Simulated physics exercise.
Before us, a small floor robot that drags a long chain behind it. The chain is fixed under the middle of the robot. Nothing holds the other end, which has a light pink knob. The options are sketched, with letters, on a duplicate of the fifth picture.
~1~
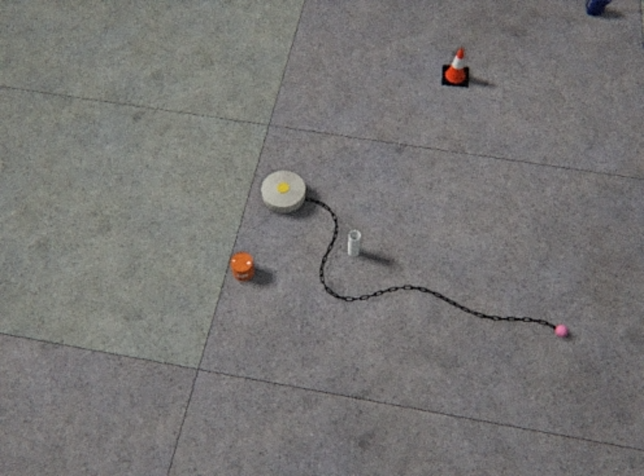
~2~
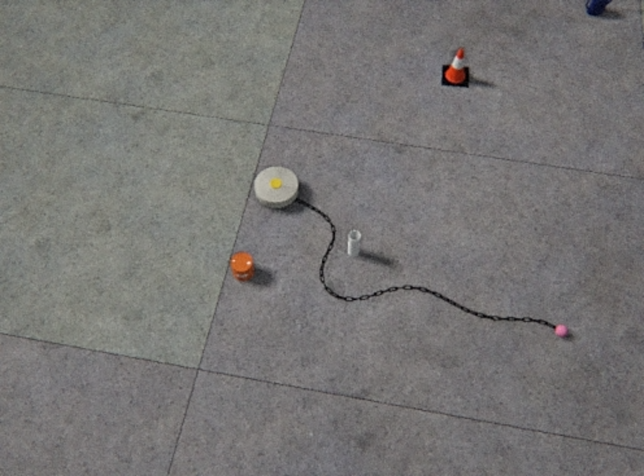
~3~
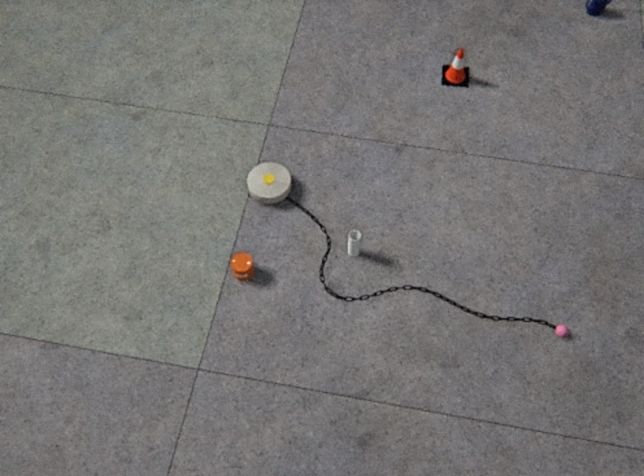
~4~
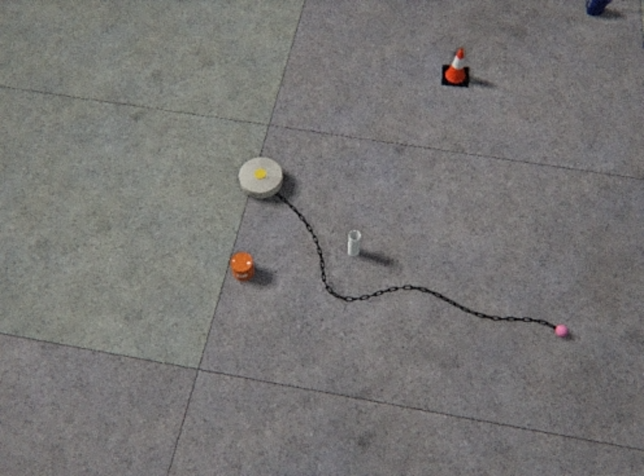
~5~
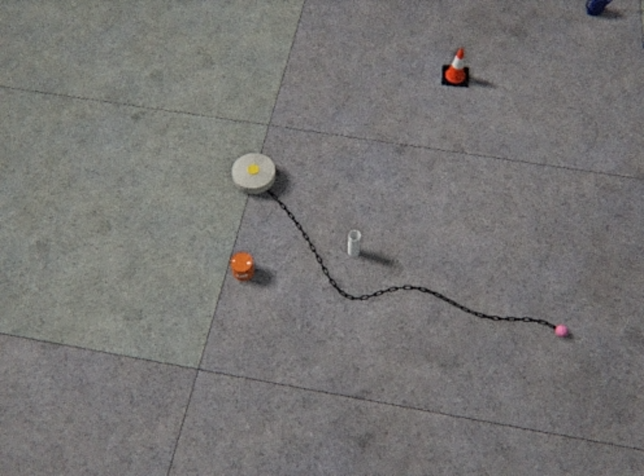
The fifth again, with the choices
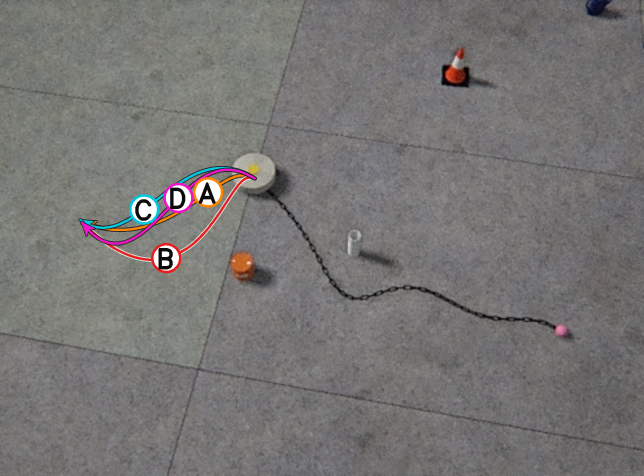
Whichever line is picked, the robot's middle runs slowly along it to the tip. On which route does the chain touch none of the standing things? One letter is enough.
Everything stays clear on A.
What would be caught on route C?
The white post.
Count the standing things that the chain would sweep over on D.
It sweeps one.
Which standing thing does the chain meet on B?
It is the orange pot.
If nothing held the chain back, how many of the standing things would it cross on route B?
One.
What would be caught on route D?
It meets the white post.
On the copy, A from (255, 179) via (172, 216) to (83, 222); B from (255, 179) via (177, 254) to (81, 221); C from (255, 179) via (170, 190) to (80, 220); D from (255, 179) via (168, 209) to (82, 223).
On A. First, robot (192, 198), middle of the chain (365, 270), free end (556, 328).
Then, robot (124, 226), middle of the chain (313, 258), free end (500, 313).
Finally, robot (78, 216), middle of the chain (263, 255), free end (449, 296); nothing has been touched.
By contrast, B meets the orange pot; C meets the white post; D meets the white post.
